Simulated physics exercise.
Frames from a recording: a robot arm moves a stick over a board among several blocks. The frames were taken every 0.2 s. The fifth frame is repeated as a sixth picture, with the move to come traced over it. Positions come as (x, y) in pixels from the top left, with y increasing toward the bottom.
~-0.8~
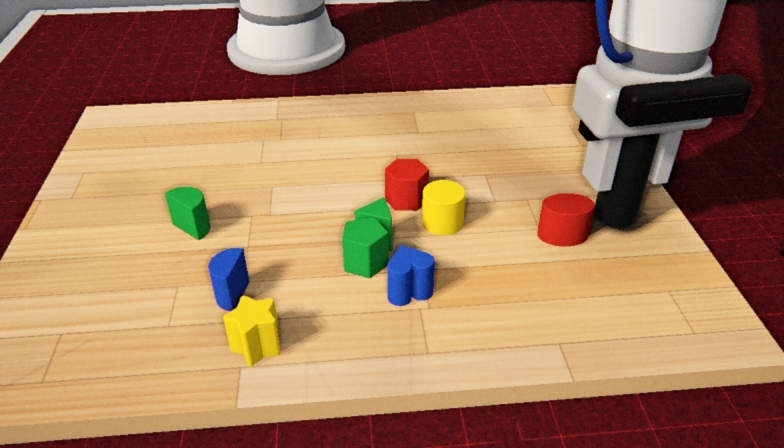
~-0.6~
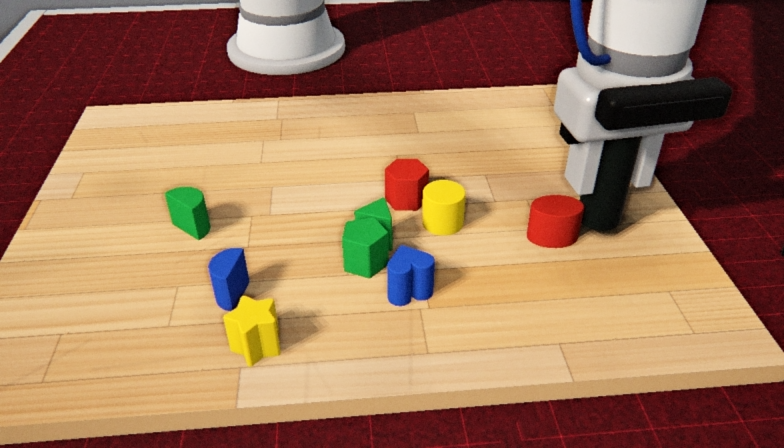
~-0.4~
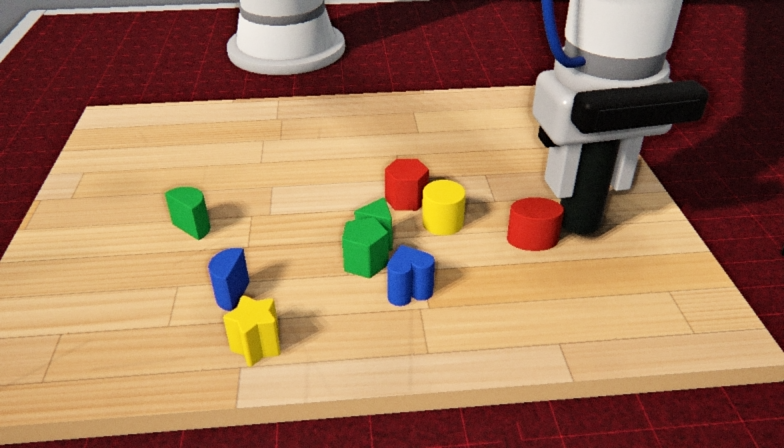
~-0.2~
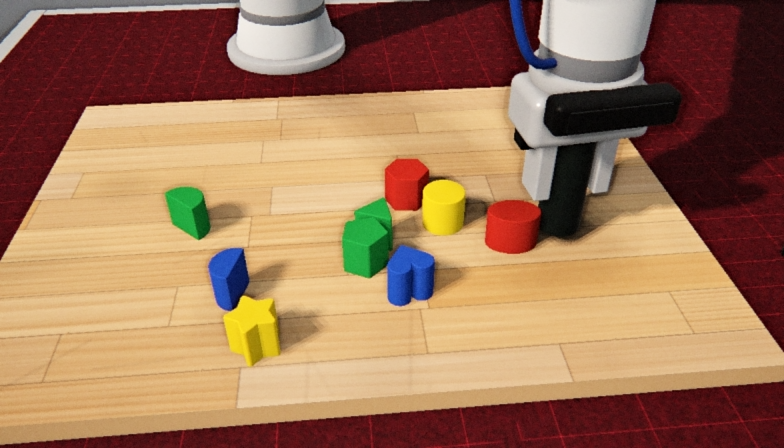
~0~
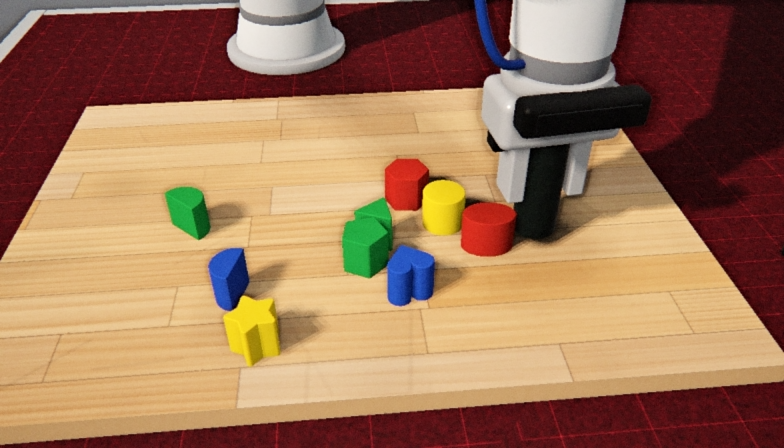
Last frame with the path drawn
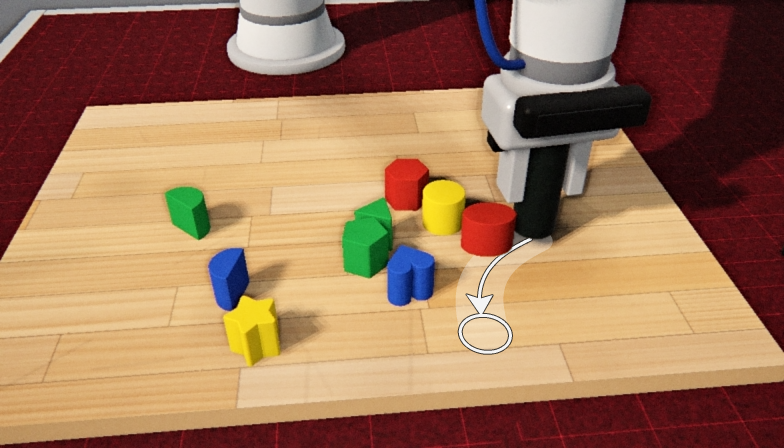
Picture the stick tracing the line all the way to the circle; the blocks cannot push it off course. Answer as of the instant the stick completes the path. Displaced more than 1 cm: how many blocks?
Here I'd predict a lone block moving more than 1 cm.
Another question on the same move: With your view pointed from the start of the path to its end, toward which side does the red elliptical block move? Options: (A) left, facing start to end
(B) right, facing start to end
B.
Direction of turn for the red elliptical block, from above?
Clockwise, looking down.
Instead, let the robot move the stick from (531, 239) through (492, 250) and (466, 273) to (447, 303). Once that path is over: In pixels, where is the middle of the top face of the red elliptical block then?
I think it will end close to (427, 223).
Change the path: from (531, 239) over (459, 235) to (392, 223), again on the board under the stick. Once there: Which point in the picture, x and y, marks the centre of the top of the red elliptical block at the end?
That would be at about pixel (403, 224).
Path on the board, from (531, 239) over (497, 260) and (480, 293) to (485, 333).
On the path given first. One third of the way, stick at (498, 248); red elliptical block at (454, 219), turned 50° clockwise.
Two thirds of the way, stick at (481, 281); red elliptical block at (449, 221), turned 70° clockwise.
At the end, stick at (487, 320); blue heart-shaped block in place; red elliptical block at (449, 221), turned 70° clockwise.
